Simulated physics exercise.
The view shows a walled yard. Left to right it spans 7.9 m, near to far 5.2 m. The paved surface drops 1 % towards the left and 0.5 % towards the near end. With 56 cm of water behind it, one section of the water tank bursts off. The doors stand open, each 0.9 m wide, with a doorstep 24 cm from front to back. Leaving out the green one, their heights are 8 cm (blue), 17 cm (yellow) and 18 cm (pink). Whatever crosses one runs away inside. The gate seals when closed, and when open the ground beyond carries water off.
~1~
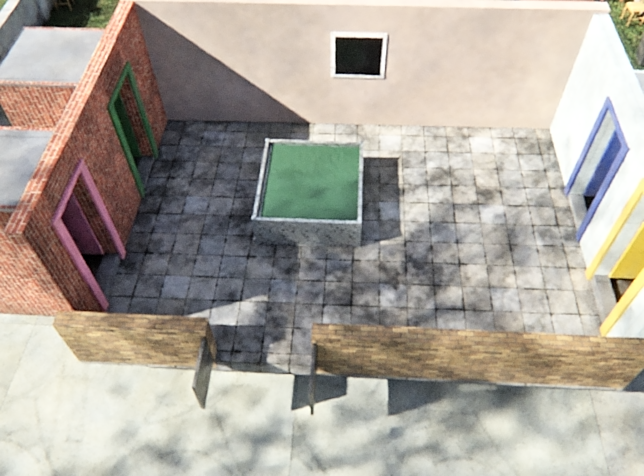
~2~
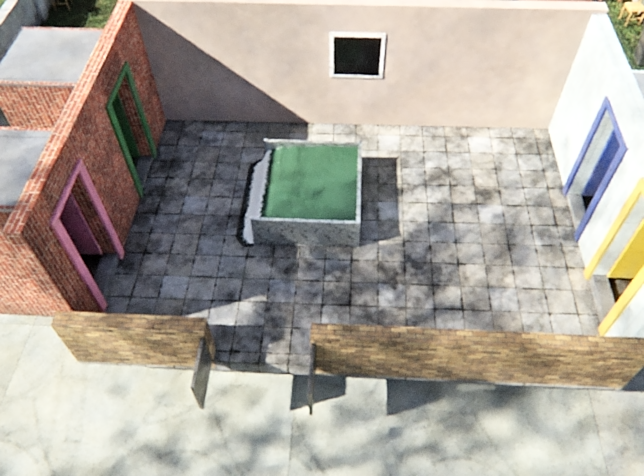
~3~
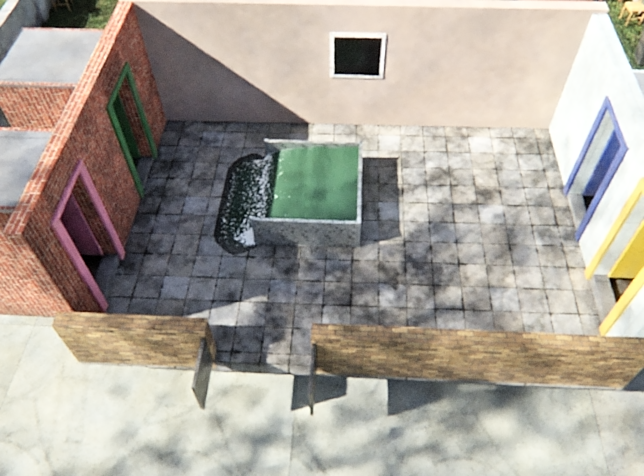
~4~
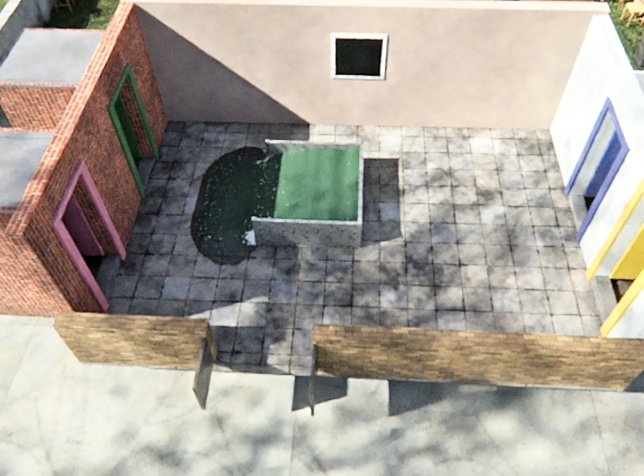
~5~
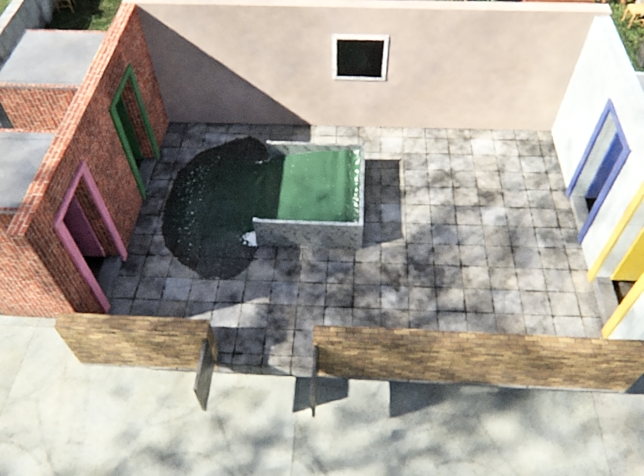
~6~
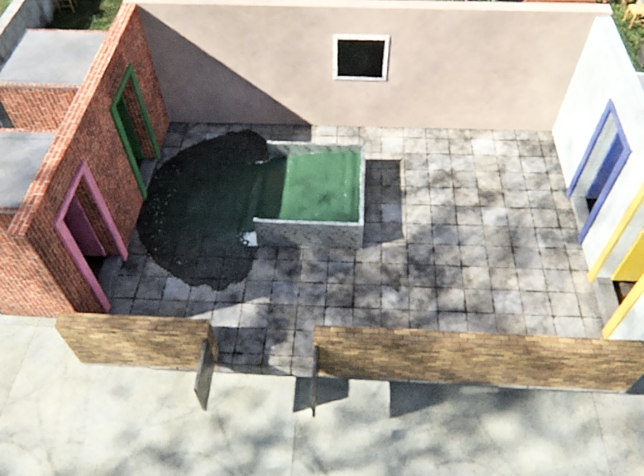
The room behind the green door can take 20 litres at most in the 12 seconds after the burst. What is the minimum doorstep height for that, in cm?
At least 26 cm or so.
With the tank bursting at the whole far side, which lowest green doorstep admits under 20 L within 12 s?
Some 11.5 cm.
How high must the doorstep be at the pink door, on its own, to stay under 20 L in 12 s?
Roughly 13.0 cm at pink.
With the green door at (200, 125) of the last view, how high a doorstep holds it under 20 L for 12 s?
Roughly 23 cm.
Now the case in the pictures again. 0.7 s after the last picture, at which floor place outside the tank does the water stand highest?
Near (148, 219).
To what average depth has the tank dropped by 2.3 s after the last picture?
About 10 cm.
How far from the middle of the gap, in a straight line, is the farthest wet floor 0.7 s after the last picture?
Some 3.2 m out.
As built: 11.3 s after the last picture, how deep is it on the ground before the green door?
Some 5.0 cm.
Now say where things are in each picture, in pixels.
In the first frame, the water tank at (311, 182) is whole and still, 56 cm deep; the green door at (135, 136) is dry.
In the second frame, water pours out at (263, 193) and has run 0.3 m, to (242, 239); about 7 cm deep outside, 56 cm at the back.
In the third frame, the front is at (220, 236), 0.7 m from the gap at (264, 196); 1.4 m2 of floor is wet, 56 cm left at the back.
In the fourth frame, the front is at (195, 230), 1.2 m from the gap at (265, 197); 2.7 m2 of floor is wet, 54 cm left at the back.
In the fifth frame, the gap is at (267, 198), the front 1.8 m out at (169, 212); the back of the water tank holds 47 cm.
In the sixth frame, water pours out at (267, 198) and has run 2.3 m, to (141, 221); about 6 cm deep outside, 48 cm at the back; the green door at (138, 138), 2.4 m from the gap, is still 0.1 m from the nearest water.
Then, 0.7 s after the last picture water covers 25 % of the floor, deepest (34 cm) near (148, 219); 23 cm at the green door, 57 litres in over its 8 cm doorstep.
Then, 2.3 s after the last picture water covers 30 % of the floor, deepest (30 cm) near (97, 342); 21 cm at the green door, 242 litres in over its 8 cm doorstep.
Then, 11.3 s after the last picture water covers 95 % of the floor, deepest (8 cm) near (97, 342); 5 cm at the green door, 310 litres in over its 8 cm doorstep.
At the green door as built, the water peaked near 30 cm, 1.1 s after the last picture.
Run again over the same 12 s with other heights there, 46 litres in over 22.5 cm, 5 litres over 30.5 cm. The limit of 20 litres is kept from about 26 cm up.
